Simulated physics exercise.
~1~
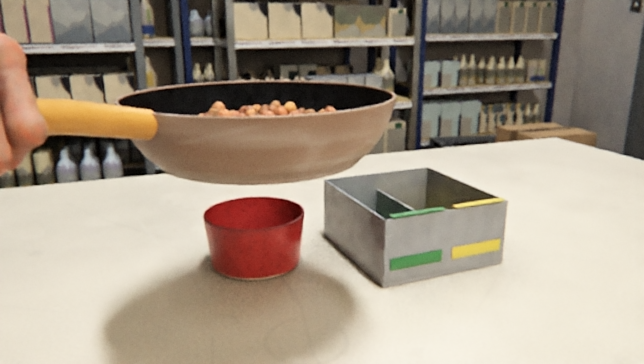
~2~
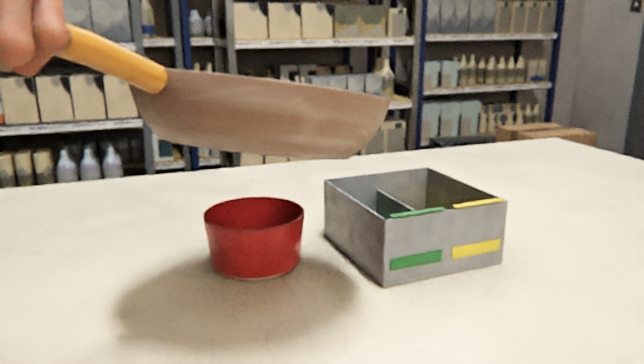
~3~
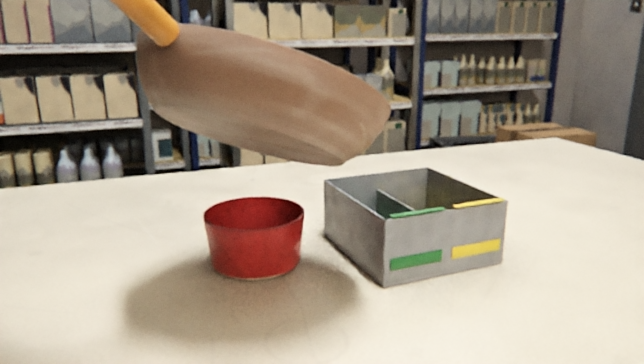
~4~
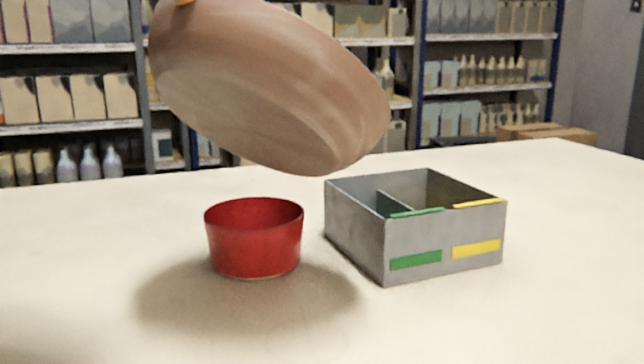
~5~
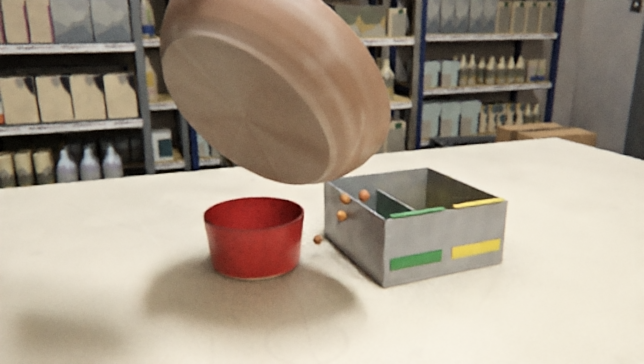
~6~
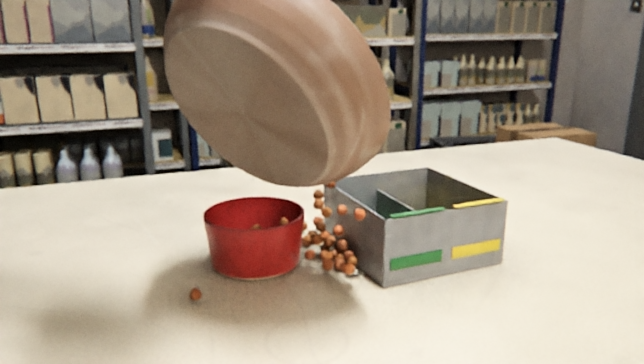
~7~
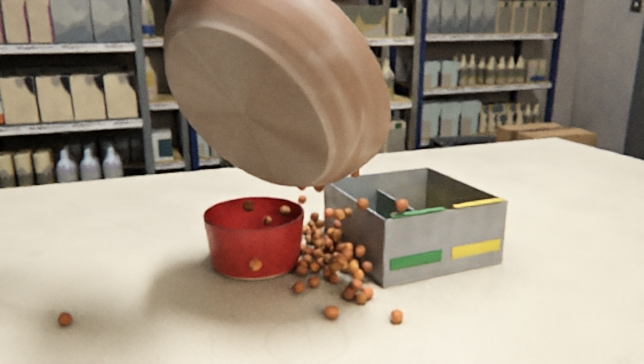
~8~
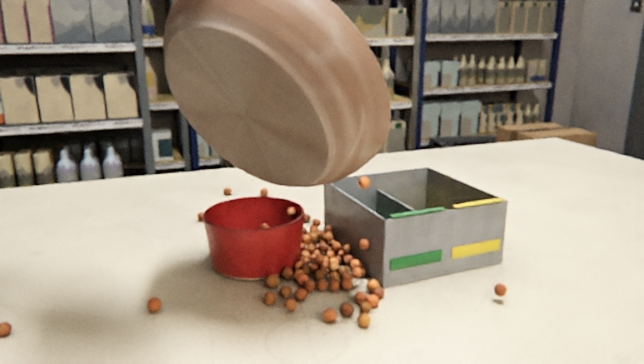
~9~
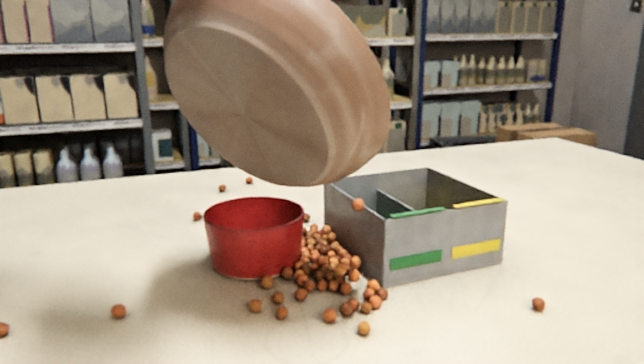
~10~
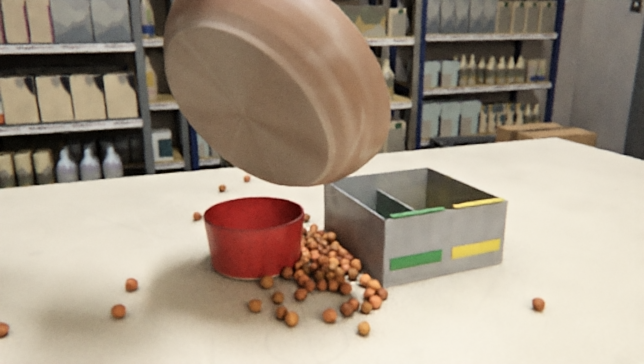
A pan of hazelnuts, held by its handle, tipped steeply above a red dish and a divided tin, and nuts spilled mostly between them, some bouncing and rolling across the table before everything settled, the pan still tilted overhead.
